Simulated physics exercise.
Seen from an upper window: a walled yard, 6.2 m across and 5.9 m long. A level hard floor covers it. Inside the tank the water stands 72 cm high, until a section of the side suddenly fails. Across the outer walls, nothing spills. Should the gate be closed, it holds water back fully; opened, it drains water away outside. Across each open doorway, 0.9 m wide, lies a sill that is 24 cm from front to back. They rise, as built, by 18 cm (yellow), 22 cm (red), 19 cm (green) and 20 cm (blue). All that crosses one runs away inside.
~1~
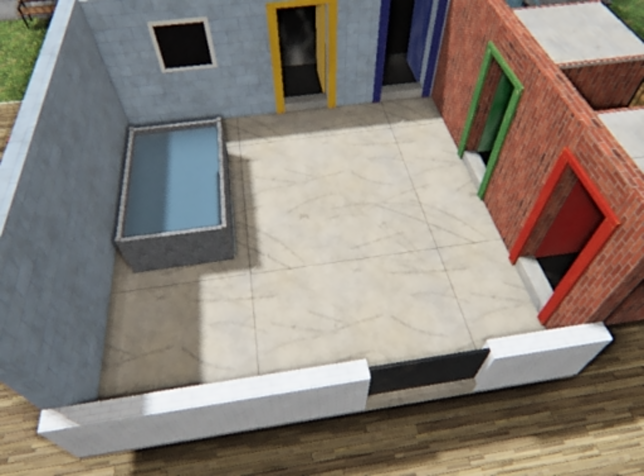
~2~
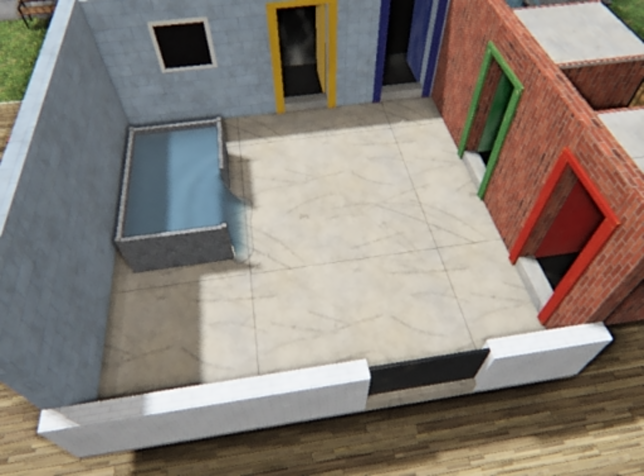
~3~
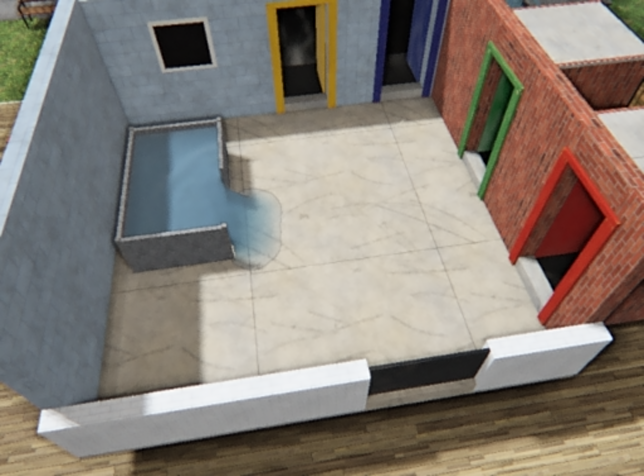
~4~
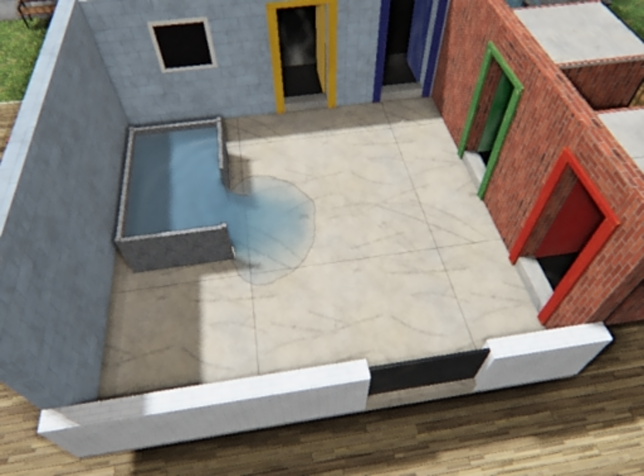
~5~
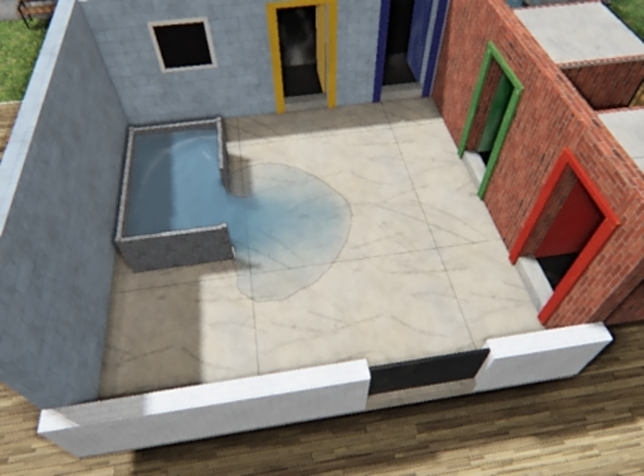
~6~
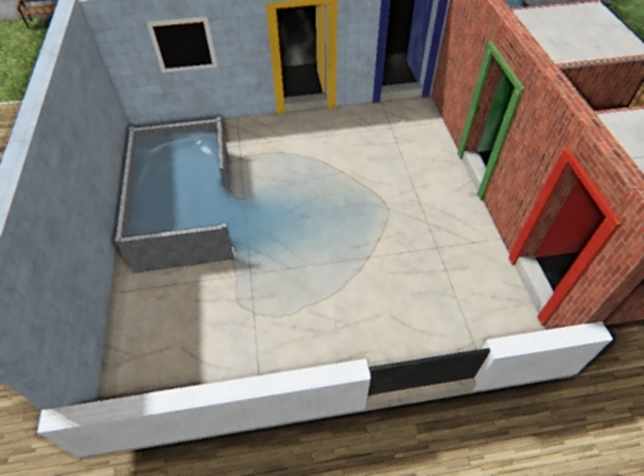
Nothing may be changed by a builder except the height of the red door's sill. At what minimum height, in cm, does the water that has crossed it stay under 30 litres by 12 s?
From about 17 cm.
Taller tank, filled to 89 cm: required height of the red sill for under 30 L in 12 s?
Then roughly 22 cm.
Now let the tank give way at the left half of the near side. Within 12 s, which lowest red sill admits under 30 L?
The answer is some 16 cm.
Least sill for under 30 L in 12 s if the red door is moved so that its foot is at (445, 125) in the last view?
Something near 11.0 cm.
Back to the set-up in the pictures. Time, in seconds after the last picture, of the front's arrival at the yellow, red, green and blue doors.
Times: Yellow 1.4 s, red 1.0 s, green 0.5 s, blue 1.6 s.
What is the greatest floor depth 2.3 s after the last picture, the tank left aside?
32 cm.
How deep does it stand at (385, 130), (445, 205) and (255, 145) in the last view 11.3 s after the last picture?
First spot about 7 cm, second about 6 cm, third about 9 cm.
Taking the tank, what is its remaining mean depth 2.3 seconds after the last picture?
Averaged depth comes out at about 27 cm.
Then, 0.7 s after the last picture water covers 45 % of the floor, deepest (38 cm) near (240, 240); it has not reached the red door.
Then, 2.3 s after the last picture water covers 60 % of the floor, deepest (32 cm) near (553, 353); 23 cm at the red door, 0 litres in over its 22 cm sill.
Then, 11.3 s after the last picture water covers 95 % of the floor, deepest (16 cm) near (123, 199); 7 cm at the red door, 7 litres in over its 22 cm sill.
At the red door as built, the water peaked near 25 cm, 2.5 s after the last picture.
With a sill of 15.5 cm, 42 litres would have come in within the 12 s; with 21 cm, 10 litres. So under 30 litres takes about 17 cm.
